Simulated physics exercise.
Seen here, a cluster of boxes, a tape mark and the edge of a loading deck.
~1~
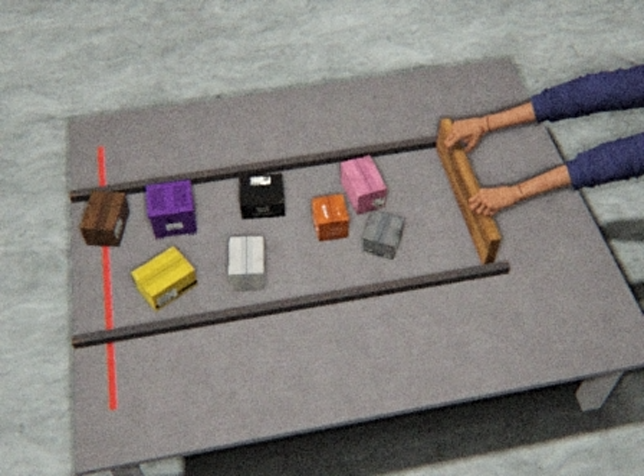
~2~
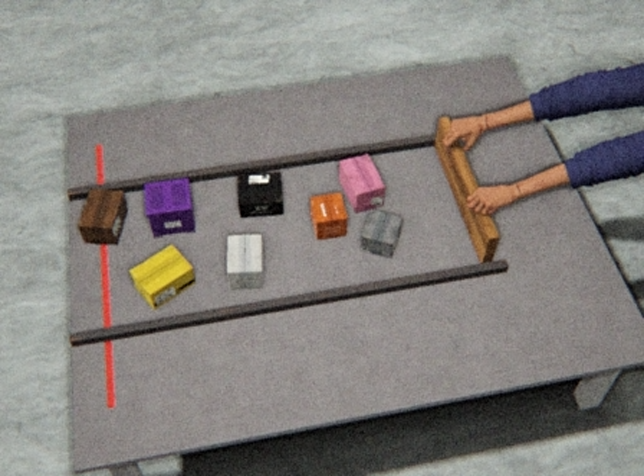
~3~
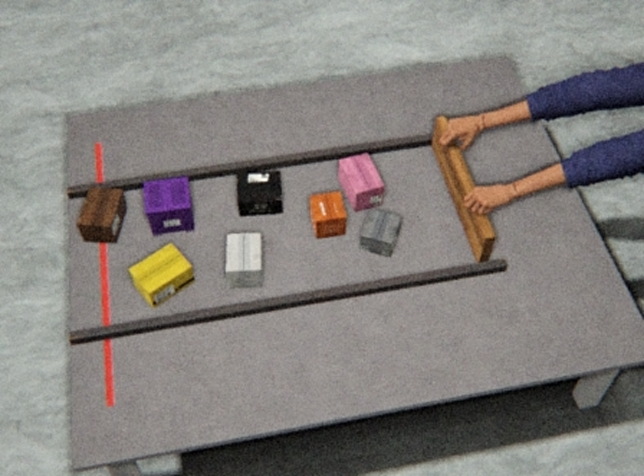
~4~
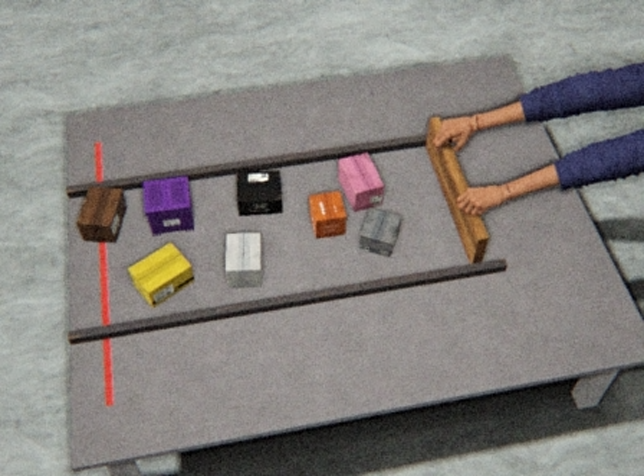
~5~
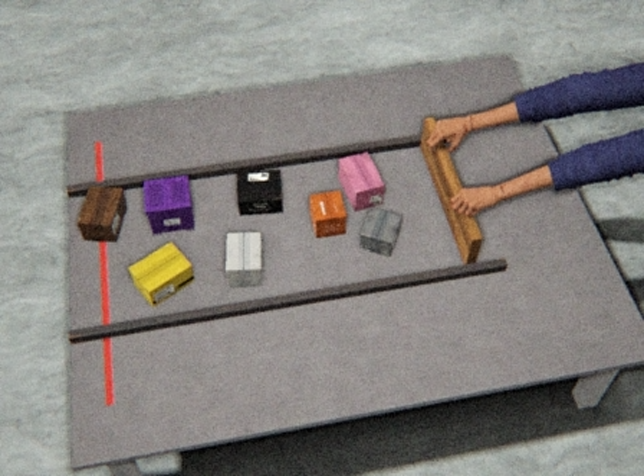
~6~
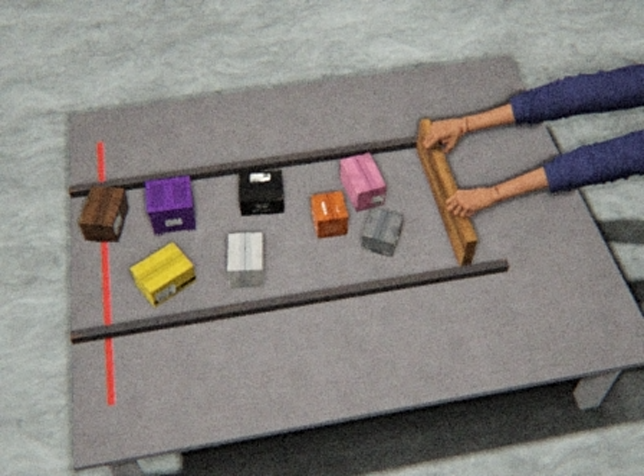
A grey loading deck on a pale, mottled floor is seen from above at a slight tilt, the view barely shaking. Between two dark rails sit eight boxes: brown on a red tape line at left, then purple, yellow, black, white, orange, pink and grey. At right, two hands in dark blue sleeves slide a wooden plank slightly left, not touching the boxes, which stay in place.
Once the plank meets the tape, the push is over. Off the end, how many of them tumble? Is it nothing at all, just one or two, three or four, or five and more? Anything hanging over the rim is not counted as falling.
The count that fall off is at least five.
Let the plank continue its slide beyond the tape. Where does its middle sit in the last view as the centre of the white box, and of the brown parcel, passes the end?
The middle is at (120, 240) when it's the white box, and at (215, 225) when it's the brown parcel.
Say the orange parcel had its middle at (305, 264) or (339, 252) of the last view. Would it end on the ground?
The orange parcel ends up below at the first spot and ends up below at the second.
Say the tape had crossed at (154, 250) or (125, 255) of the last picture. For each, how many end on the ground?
It would be 3 and 4.
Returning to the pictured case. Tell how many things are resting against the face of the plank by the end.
3 in contact.
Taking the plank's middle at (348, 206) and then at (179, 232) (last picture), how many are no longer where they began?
Counts: 3, 8.
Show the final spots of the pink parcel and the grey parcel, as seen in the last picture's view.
The pink parcel stops around (85, 222); the grey parcel around (87, 293).
A little later, none off yet; brown parcel at rest near (105, 215); yellow parcel at rest near (164, 275); purple tote at rest near (172, 206).
Next, none off yet; brown parcel at rest near (105, 215); yellow parcel at rest near (164, 275); purple tote shifted a little near (153, 210).
Later still, one off so far; brown parcel dropping near (36, 288); yellow parcel shifted well along near (78, 281); purple tote shifted well along near (65, 222).
When it is over, the number that fall off is five or more; down, black parcel, white box, purple tote, yellow parcel and brown parcel.
